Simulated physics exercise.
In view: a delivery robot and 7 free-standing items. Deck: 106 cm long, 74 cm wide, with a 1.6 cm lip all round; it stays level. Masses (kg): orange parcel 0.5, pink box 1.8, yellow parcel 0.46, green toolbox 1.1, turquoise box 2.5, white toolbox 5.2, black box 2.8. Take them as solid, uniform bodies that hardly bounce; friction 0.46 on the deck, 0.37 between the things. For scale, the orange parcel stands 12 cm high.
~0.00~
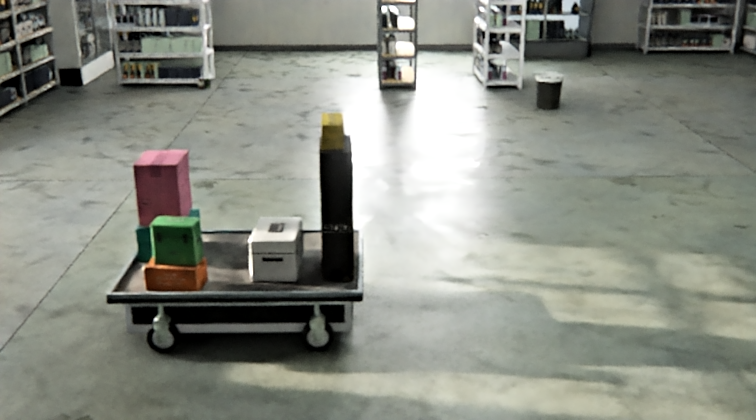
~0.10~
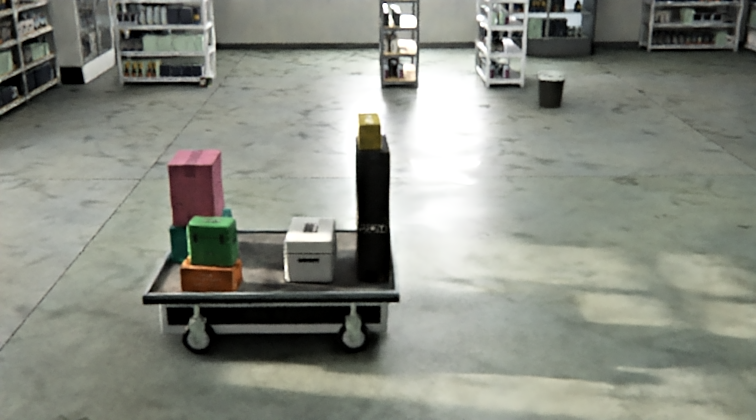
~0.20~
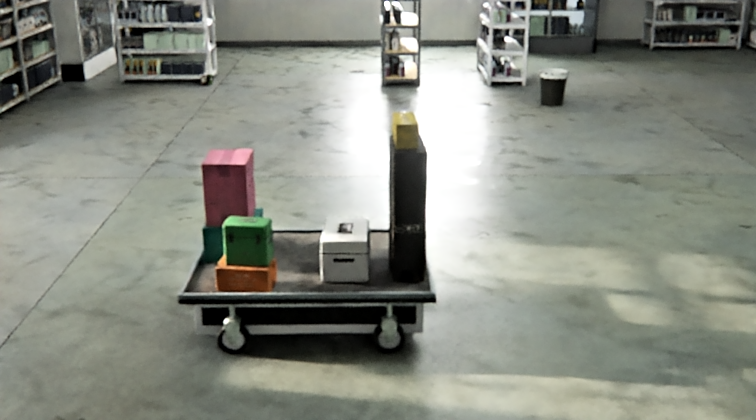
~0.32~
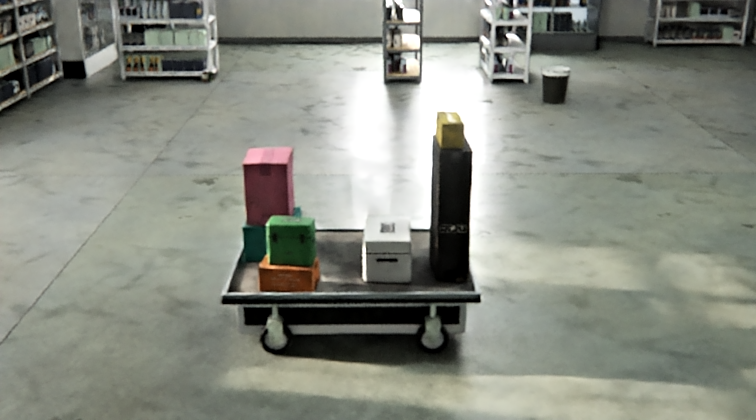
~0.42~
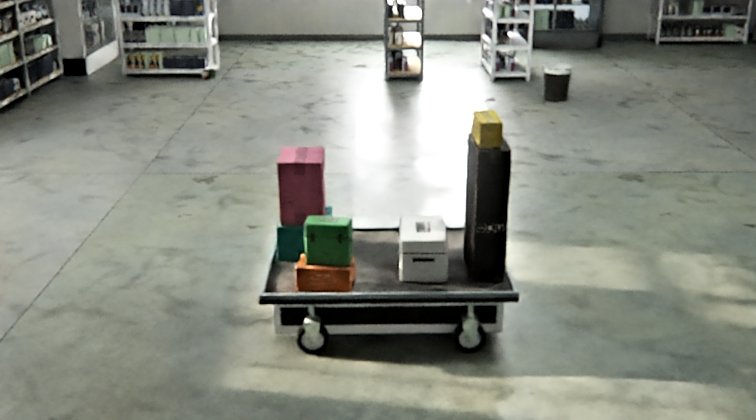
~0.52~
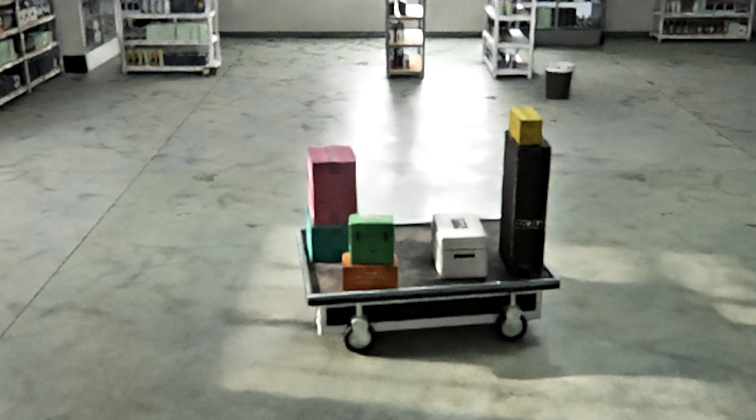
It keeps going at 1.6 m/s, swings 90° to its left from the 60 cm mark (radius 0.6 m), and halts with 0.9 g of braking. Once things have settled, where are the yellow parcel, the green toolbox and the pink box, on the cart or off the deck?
The yellow parcel comes off the cart and the green toolbox comes off the cart and the pink box stays on the cart.
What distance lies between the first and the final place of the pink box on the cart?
Some 48 cm.
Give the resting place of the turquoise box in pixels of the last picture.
Around (423, 178).
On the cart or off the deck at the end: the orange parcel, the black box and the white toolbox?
The orange parcel ends on the cart; the black box finishes off the deck; the white toolbox is still on the cart.
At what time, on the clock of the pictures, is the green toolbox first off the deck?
At about 0.8 s.
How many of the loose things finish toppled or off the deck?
In all, 5.
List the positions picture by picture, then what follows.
In the first frame, 0 cm covered; yellow parcel (333, 131); green toolbox (177, 241); pink box (164, 188).
In the second frame, 16 cm covered; white toolbox (312, 249); black box (372, 208).
In the third frame, 32 cm covered; orange parcel (247, 274).
In the fourth frame, 51 cm covered; white toolbox (388, 248); black box (450, 207).
In the fifth frame, 67 cm covered; orange parcel (326, 274).
In the sixth frame, 83 cm covered, turned 9°; yellow parcel (525, 126) moved 9 cm; green toolbox (372, 239); pink box (332, 185).
After 0.72 s, 115 cm covered, turned 39°; yellow parcel and black box now off the deck; green toolbox 8° off upright near (470, 228); white toolbox moved 13 cm.
After 1.02 s, 163 cm covered, turned 83°; green toolbox now off the deck; orange parcel 41° off upright; white toolbox moved 12 cm.
After 1.32 s, 199 cm covered, turned 90°; pink box moved 7 cm near (427, 138); orange parcel on its side; white toolbox moved 11 cm.
In the end (2.3 s), off the deck, yellow parcel, green toolbox and black box; toppled on the cart, orange parcel and pink box; not toppled but over 10 cm from the start, white toolbox; the last one under 10 cm from the start. In the last view, yellow parcel near (727, 307), green toolbox near (621, 286).
